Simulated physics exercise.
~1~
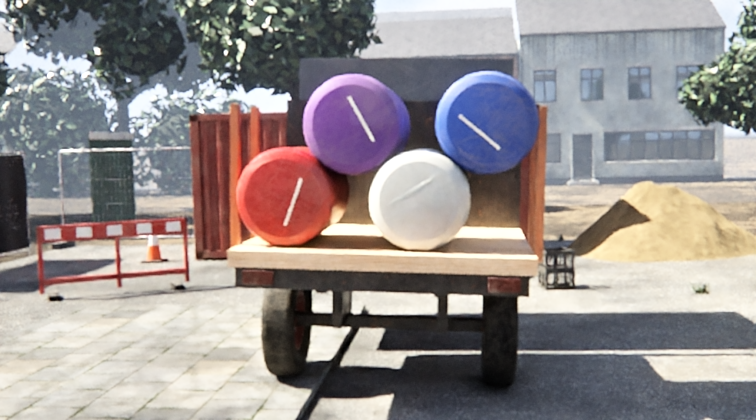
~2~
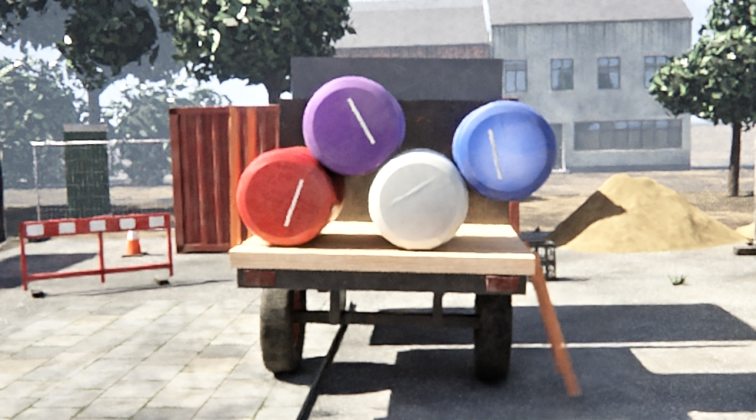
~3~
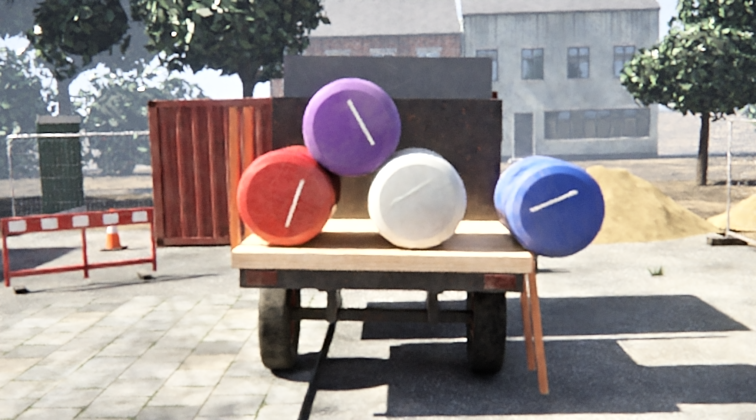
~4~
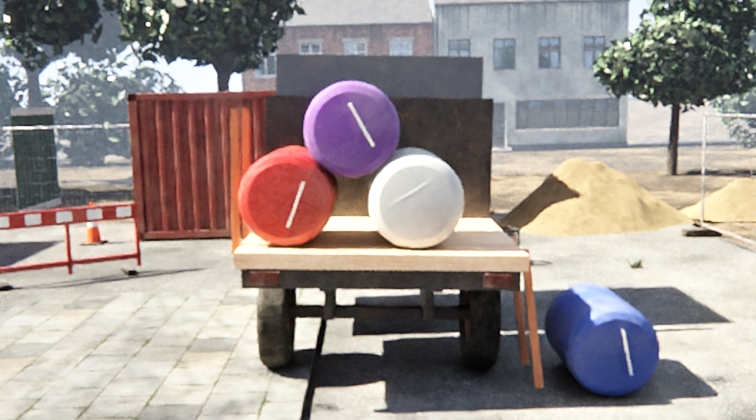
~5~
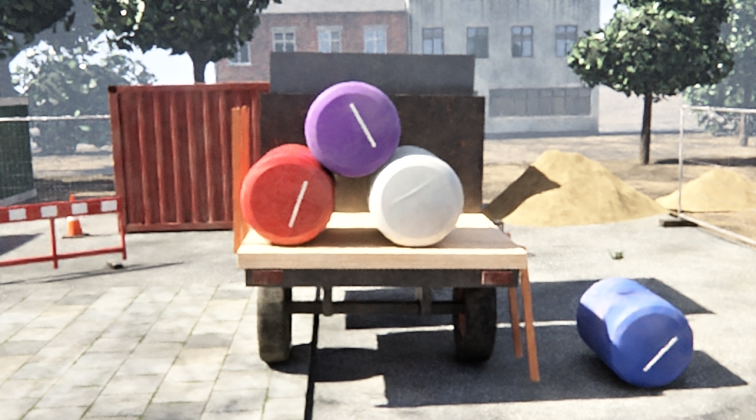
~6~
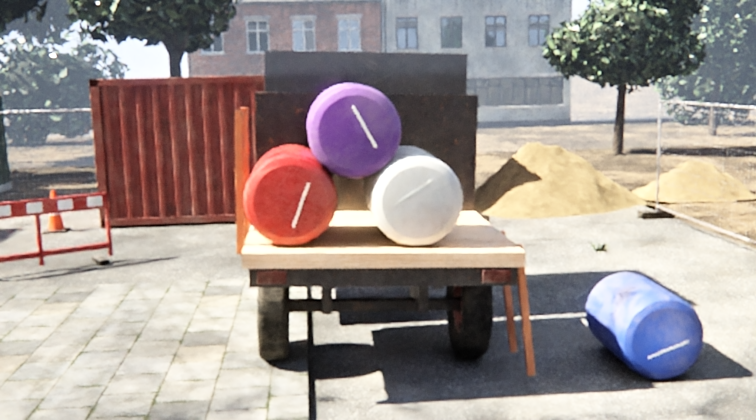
The blue barrel rolls off the trailer's right side and lands on the ground.
